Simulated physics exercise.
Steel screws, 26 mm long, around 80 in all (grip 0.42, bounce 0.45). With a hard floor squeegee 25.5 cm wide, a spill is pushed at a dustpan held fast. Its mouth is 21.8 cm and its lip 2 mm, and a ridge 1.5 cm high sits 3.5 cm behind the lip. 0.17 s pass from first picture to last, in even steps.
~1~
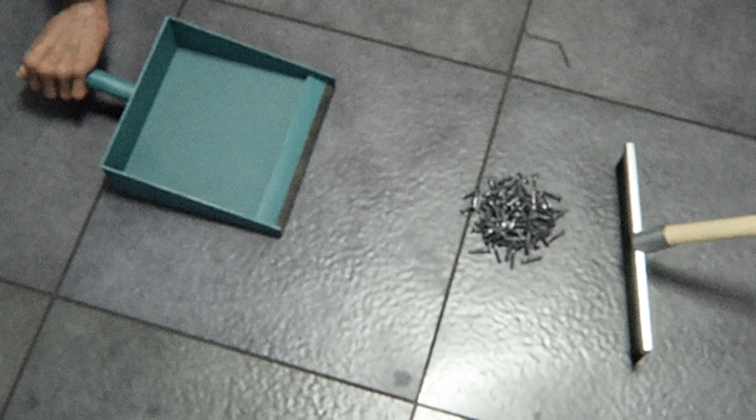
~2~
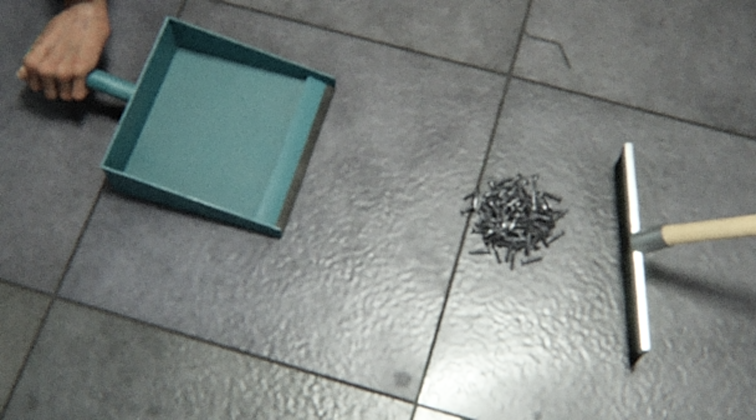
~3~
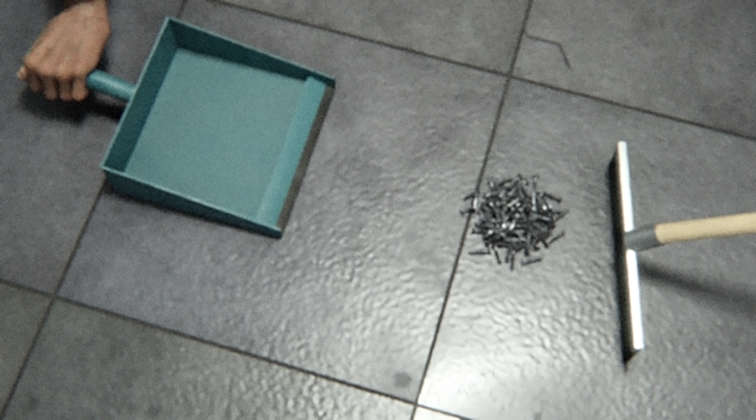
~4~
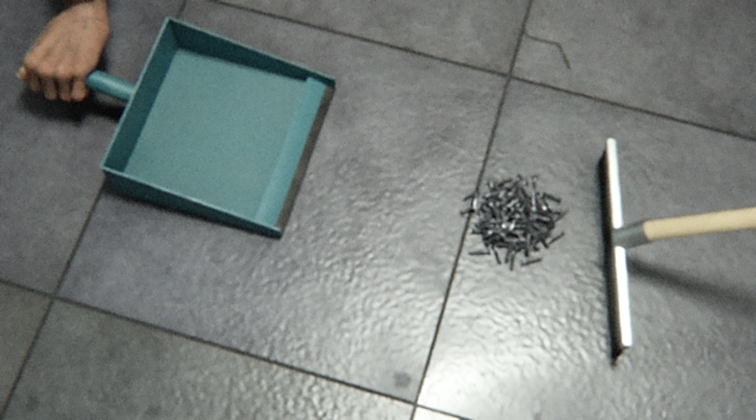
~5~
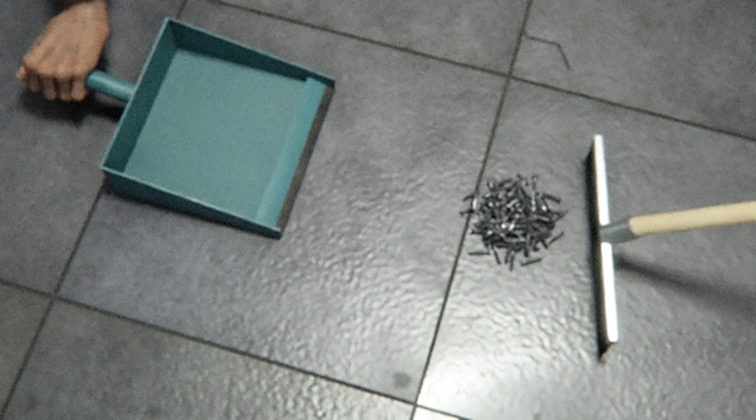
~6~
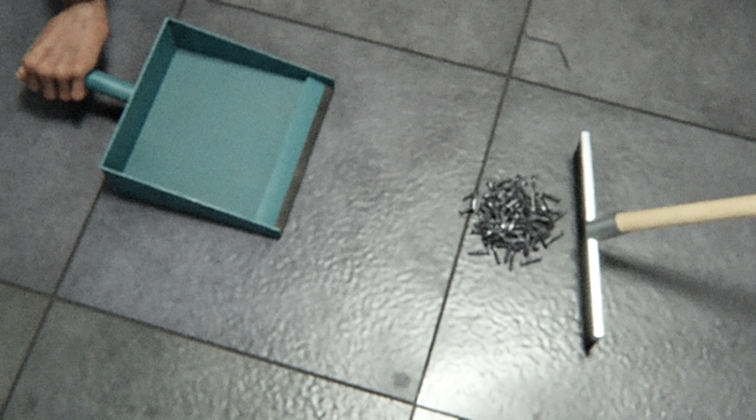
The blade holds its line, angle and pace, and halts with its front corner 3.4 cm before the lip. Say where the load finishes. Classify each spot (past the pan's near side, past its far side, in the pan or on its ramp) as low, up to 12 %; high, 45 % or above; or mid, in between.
Near side low, far side low, pan low.
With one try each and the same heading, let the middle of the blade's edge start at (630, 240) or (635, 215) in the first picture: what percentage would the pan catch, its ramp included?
Around 0 percent, then around 0 percent.
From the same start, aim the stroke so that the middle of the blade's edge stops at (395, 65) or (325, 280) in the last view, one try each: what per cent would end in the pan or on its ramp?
I'd expect about 0 percent, then about 5 percent.
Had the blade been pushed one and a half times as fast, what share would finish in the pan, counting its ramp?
Some 10 %.
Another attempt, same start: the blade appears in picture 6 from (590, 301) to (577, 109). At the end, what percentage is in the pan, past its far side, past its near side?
Per cent by place - pan 0, far side 0, near side 0.
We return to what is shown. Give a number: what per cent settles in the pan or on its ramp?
Roughly 0 %.
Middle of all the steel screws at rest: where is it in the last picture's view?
My guess is close to (331, 176).
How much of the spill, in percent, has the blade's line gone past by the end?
My guess is close to 0 per cent.
Then, 0.30 s after the last picture, middle of the blade 22 cm from the lip; 0 % over the lip, far side 0 %, near side 0 %.
Then, 0.50 s after the last picture, middle of the blade 12 cm from the lip; 0 % over the lip, far side 0 %, near side 0 %.
Then, 0.81 s after the last picture, middle of the blade 7 cm from the lip; 0 % over the lip, far side 0 %, near side 5 %.
In the end, near side 5 %, far side 0 %, pan 0 %, in front of the lip or behind the blade 95 %.
